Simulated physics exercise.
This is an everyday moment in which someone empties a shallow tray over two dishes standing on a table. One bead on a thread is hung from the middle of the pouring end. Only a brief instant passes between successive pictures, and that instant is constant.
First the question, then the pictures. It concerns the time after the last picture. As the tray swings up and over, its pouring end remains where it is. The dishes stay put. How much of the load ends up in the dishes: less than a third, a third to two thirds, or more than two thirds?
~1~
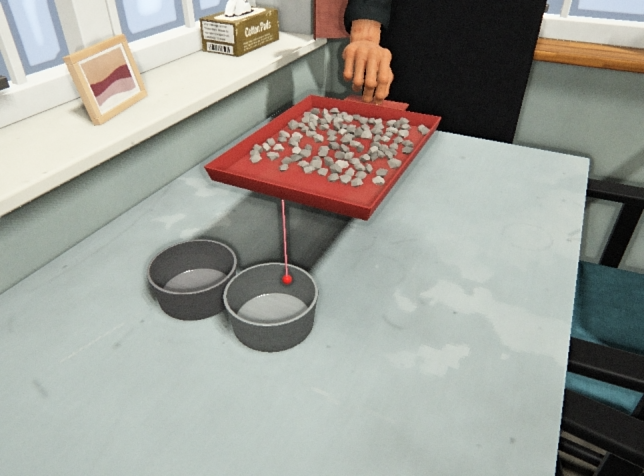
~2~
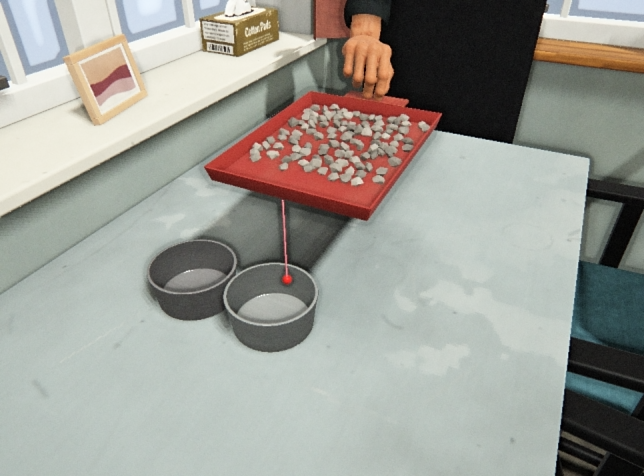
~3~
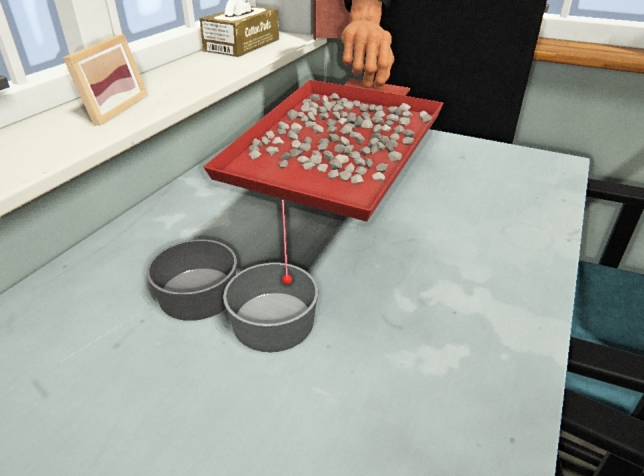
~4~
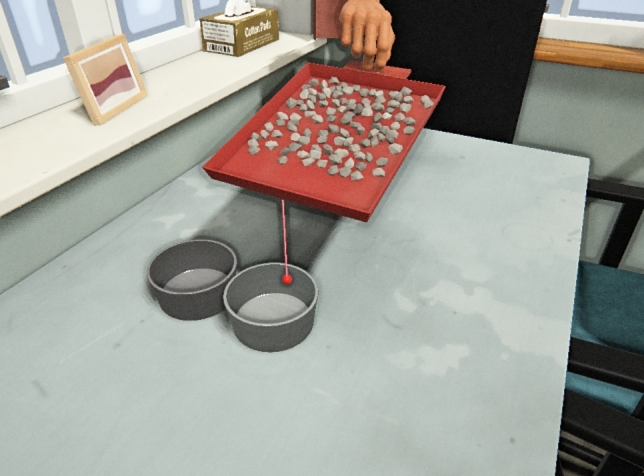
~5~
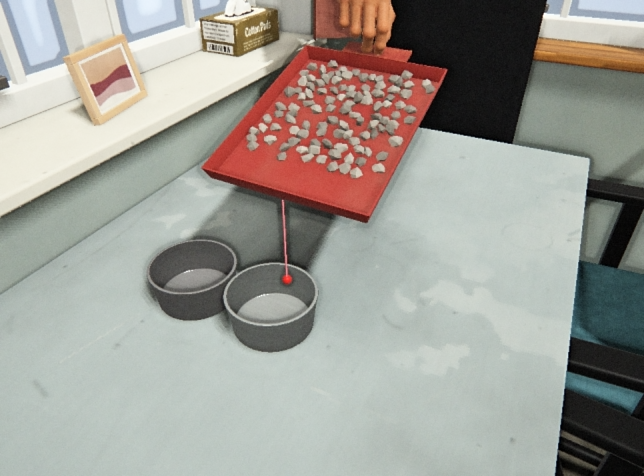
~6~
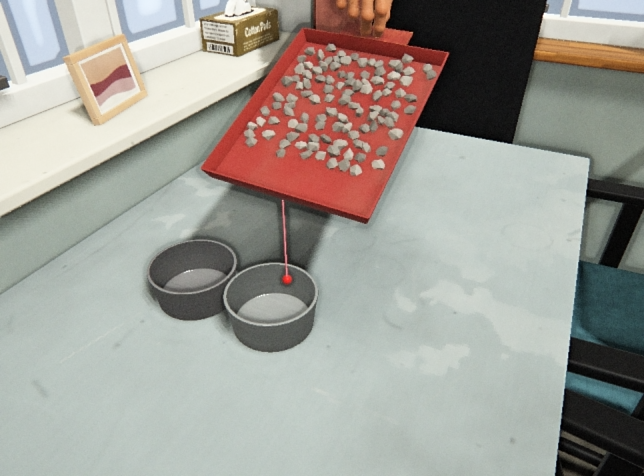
The dishes will most likely fall below a third of the load.
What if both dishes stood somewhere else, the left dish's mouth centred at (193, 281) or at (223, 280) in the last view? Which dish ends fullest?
Try one: The right-side dish. Try two: The right-side dish.
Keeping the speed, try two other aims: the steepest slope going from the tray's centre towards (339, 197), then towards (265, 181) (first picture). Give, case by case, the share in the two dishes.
About 0 %, then 70 %.
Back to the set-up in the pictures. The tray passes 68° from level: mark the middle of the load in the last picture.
Roughly at (300, 198).
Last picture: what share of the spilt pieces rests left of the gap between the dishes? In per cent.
I'd put it at close to 30 per cent.
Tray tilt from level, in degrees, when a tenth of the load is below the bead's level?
Reading: Some 75°.
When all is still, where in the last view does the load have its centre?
(279, 377).
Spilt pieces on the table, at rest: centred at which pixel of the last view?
My estimate puts the centre near (284, 389).
Just after the last frame, tray tipped steeply; the larger part on the tray; about a tenth in the air.
A moment on, tray tipped past a quarter turn; about a tenth on the tray; about a tenth in the right dish; roughly two thirds outside both; roughly a quarter in the air.
Further on, tray tipped past a quarter turn; roughly a quarter in the right dish; the larger part outside both.
When it is over, tray tipped past a quarter turn; roughly a quarter in the right dish; not one in the left dish; the larger part outside both.
